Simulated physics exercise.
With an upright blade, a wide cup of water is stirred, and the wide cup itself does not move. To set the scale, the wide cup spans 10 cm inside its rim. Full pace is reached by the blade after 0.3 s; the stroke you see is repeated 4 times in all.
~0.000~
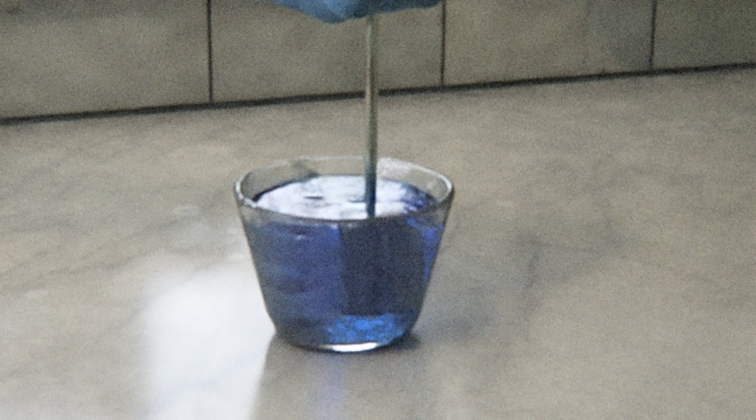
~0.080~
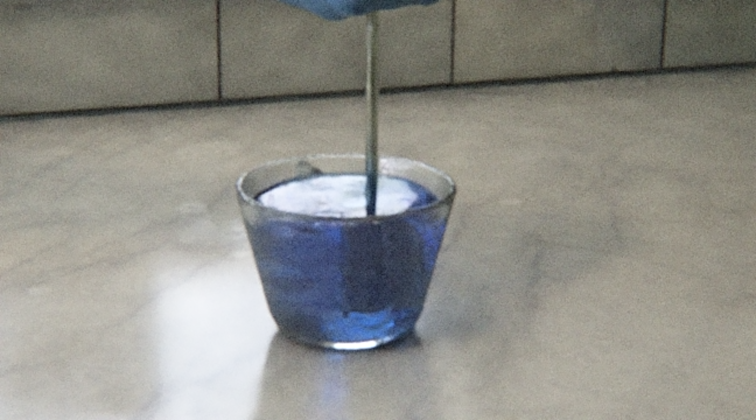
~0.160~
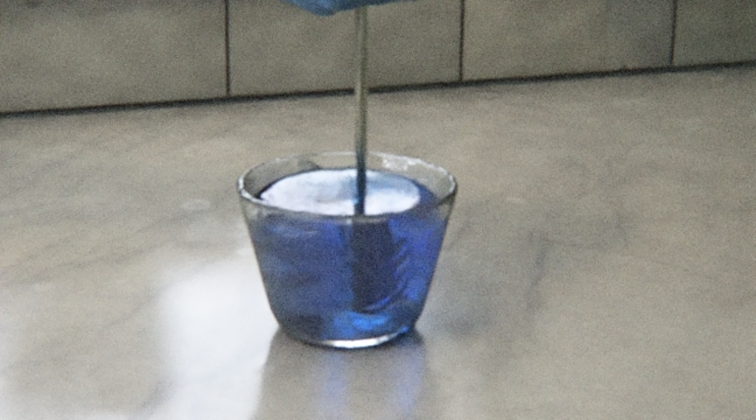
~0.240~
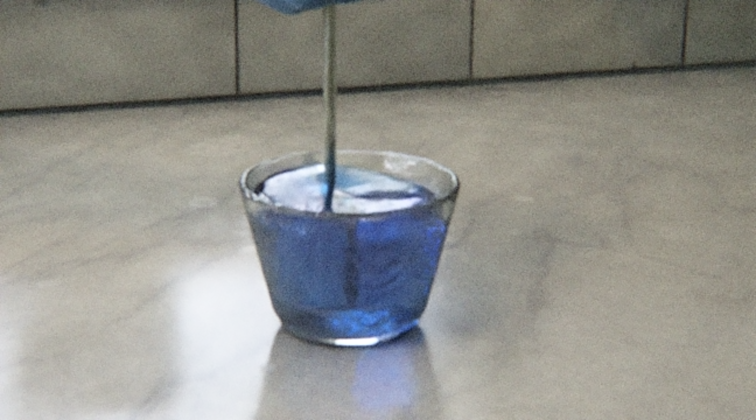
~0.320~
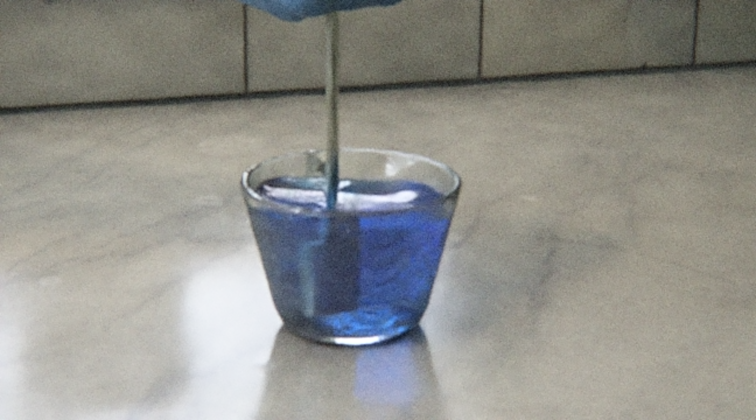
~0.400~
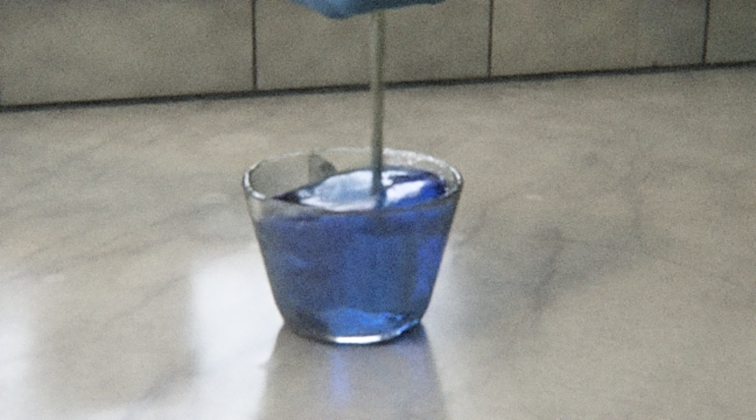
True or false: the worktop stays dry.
False, it gets wet.
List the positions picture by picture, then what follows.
In the first picture, the stem is at (372, 46); surface from (250, 211) to (436, 194); the rim runs from (240, 201) to (444, 181).
In the second picture, the stem is at (373, 43); surface from (249, 210) to (437, 191).
In the third picture, the stem is at (362, 38); surface from (251, 208) to (440, 193).
In the fourth picture, the stem is at (330, 37); surface from (253, 200) to (441, 193).
In the fifth picture, the stem is at (333, 45); surface from (252, 192) to (443, 189).
In the sixth picture, the stem is at (378, 42); surface from (257, 208) to (449, 177).
By 0.67 s 0 ml is over the rim.
By 0.94 s 1 ml is over the rim.
By 1.21 s 6 ml is over the rim.
By 1.48 s 8 ml is over the rim.
At rest 8 ml is over the rim.
